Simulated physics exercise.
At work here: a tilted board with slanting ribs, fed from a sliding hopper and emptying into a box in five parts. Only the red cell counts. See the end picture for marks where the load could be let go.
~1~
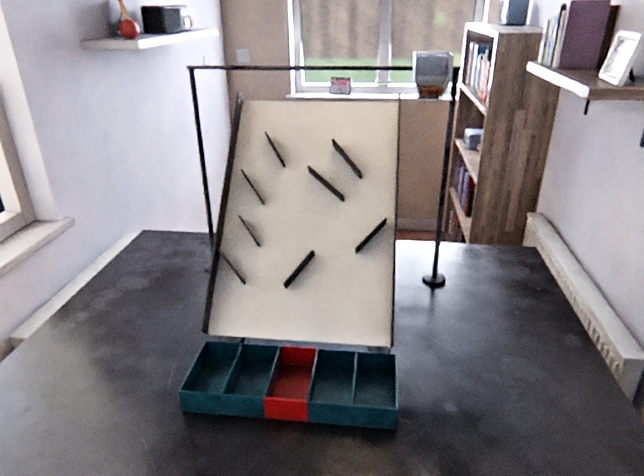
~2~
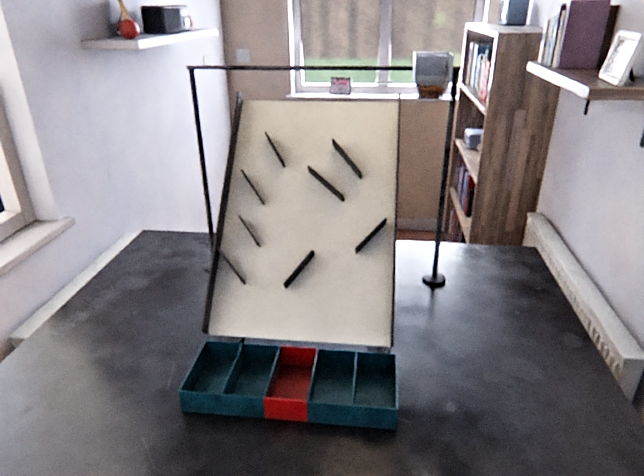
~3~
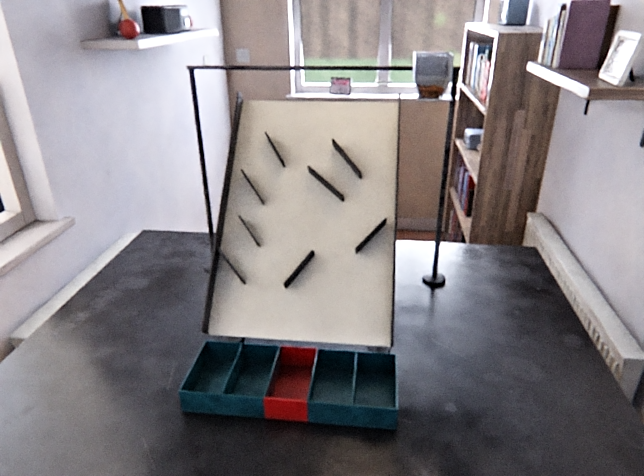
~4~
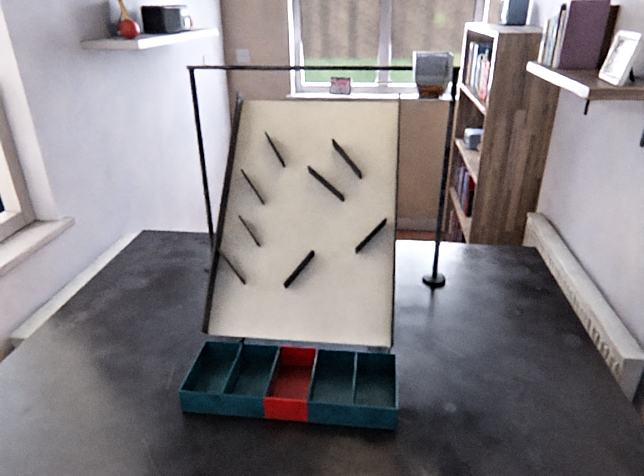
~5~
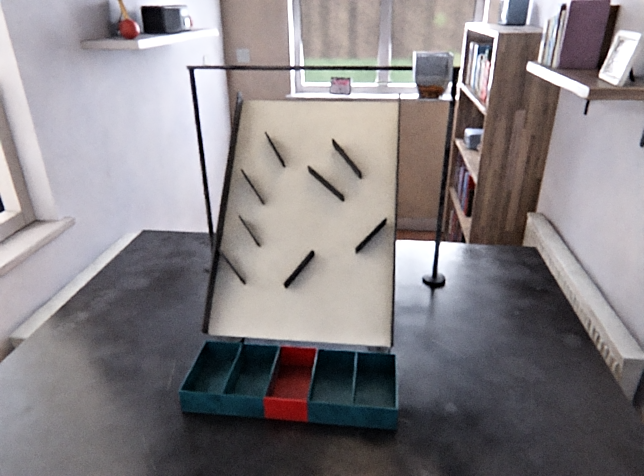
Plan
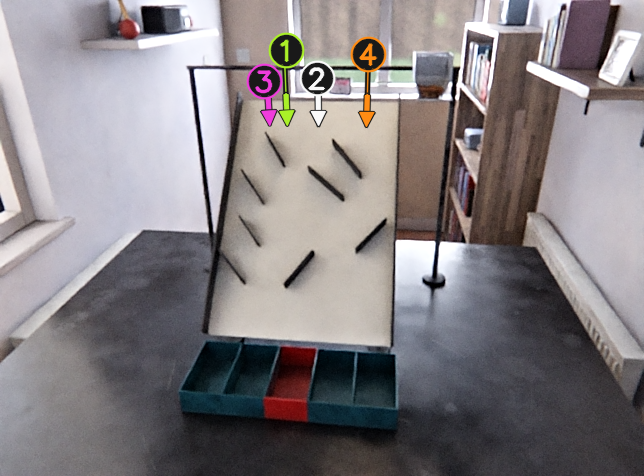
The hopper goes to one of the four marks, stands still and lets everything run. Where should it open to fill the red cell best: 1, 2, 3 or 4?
4 works best here.
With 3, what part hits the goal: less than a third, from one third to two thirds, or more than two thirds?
It is less than a third.
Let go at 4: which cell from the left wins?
It is the third one.
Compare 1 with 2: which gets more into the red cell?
2.
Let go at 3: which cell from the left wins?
The second from the left.
On the marked copy, mark 1 meets the board at (287, 120); mark 2 meets the board at (318, 120); mark 3 meets the board at (269, 119); mark 4 meets the board at (366, 121).
With 1, a small part in the red cell, most in other cells, a small part outside the box.
With 2, about a third in the red cell, about half in other cells, a small part outside the box.
With 3, a small part in the red cell, nearly all in other cells, a stray few outside the box.
With 4, about half in the red cell, about a third in other cells, a small part outside the box.
